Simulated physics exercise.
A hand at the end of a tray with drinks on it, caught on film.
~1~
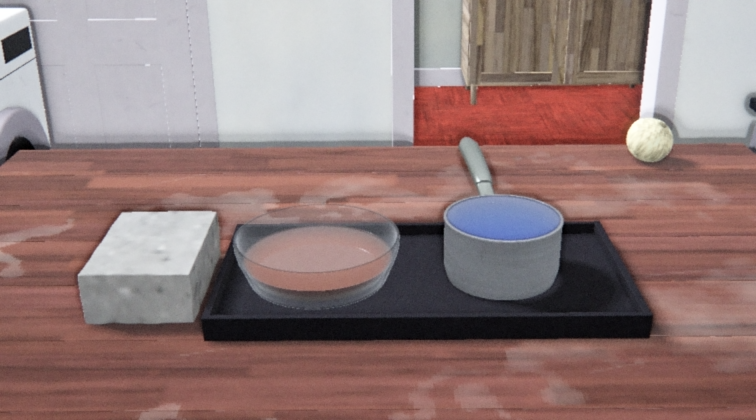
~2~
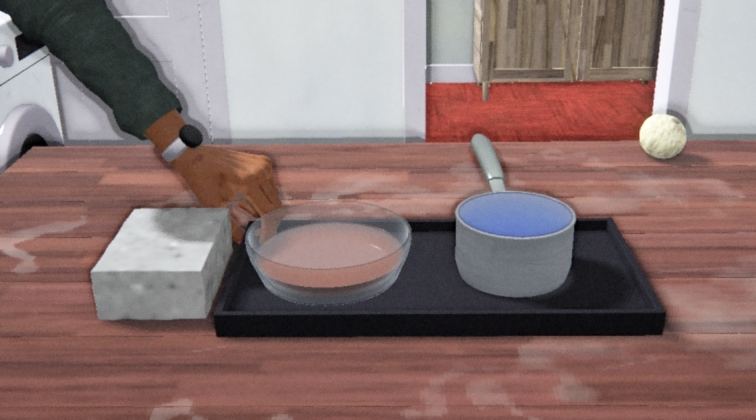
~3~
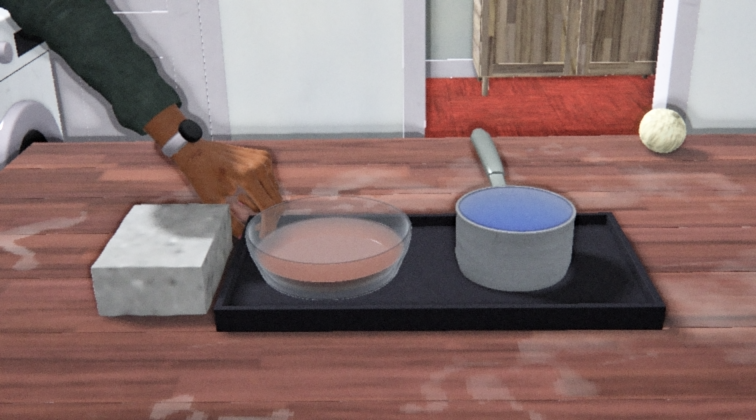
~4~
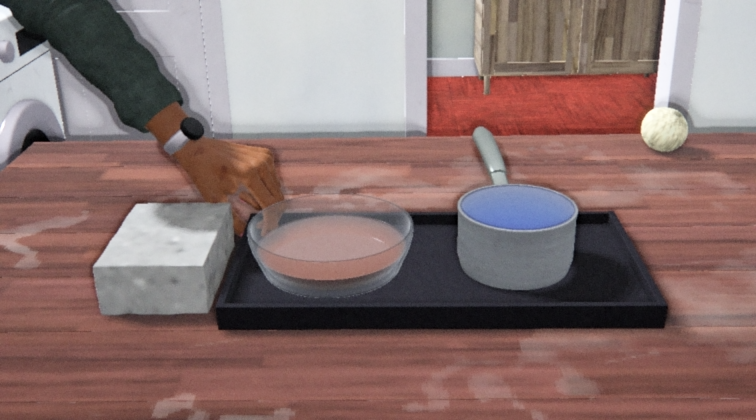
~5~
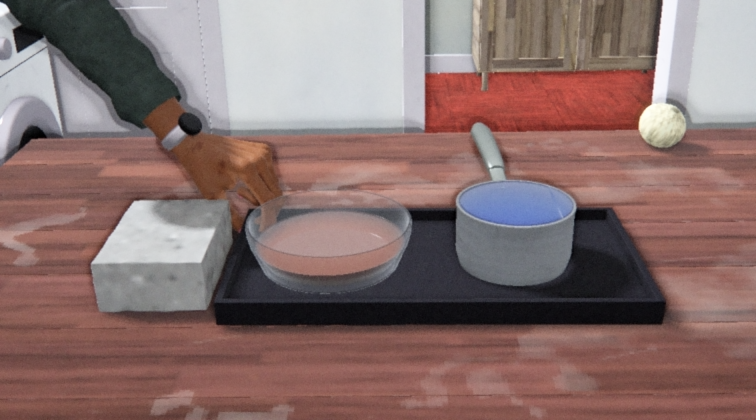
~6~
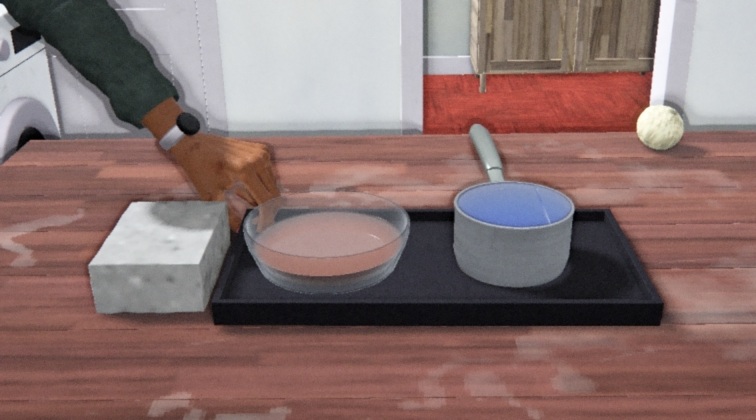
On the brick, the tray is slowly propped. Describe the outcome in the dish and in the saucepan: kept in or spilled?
Result: On the left the dish: Never sloshes out; on the right the saucepan: Sloshes out.
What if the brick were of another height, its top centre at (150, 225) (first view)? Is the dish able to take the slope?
As I see it, it stays clean.
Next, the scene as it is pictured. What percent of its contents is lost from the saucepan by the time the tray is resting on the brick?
Roughly 12 percent.
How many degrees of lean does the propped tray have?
Roughly 8°.
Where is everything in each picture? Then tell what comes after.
In the first frame, the tray lies flat; dish (318, 253) about half full; saucepan (501, 244) full to the brim; brick (136, 300).
In the second frame, a hand takes the end of the tray; dish about half full, surface at (330, 252); saucepan full to the brim, surface at (515, 214).
In the third frame, the tray slopes by about 0°; dish (330, 245) about half full; saucepan (514, 236) full to the brim.
In the fourth frame, the end is rising; dish about half full, surface at (331, 245); saucepan full to the brim, surface at (517, 207); brick (151, 291).
In the fifth frame, the end has come up a little; dish (329, 238) about half full; saucepan (514, 230) full to the brim.
In the sixth frame, slope near 1°; dish about half full, surface at (327, 242); saucepan full to the brim, surface at (514, 204); brick (147, 290).
A moment on, the tray slopes by about 5°; dish, all is still inside; saucepan, a puddle lies under it.
Further on, the tray slopes by about 10°; dish, all is still inside; saucepan, a puddle lies under it.
When it is over, the tray slopes by about 8°, resting on the brick; dish, all is still inside; saucepan, a puddle lies under it.
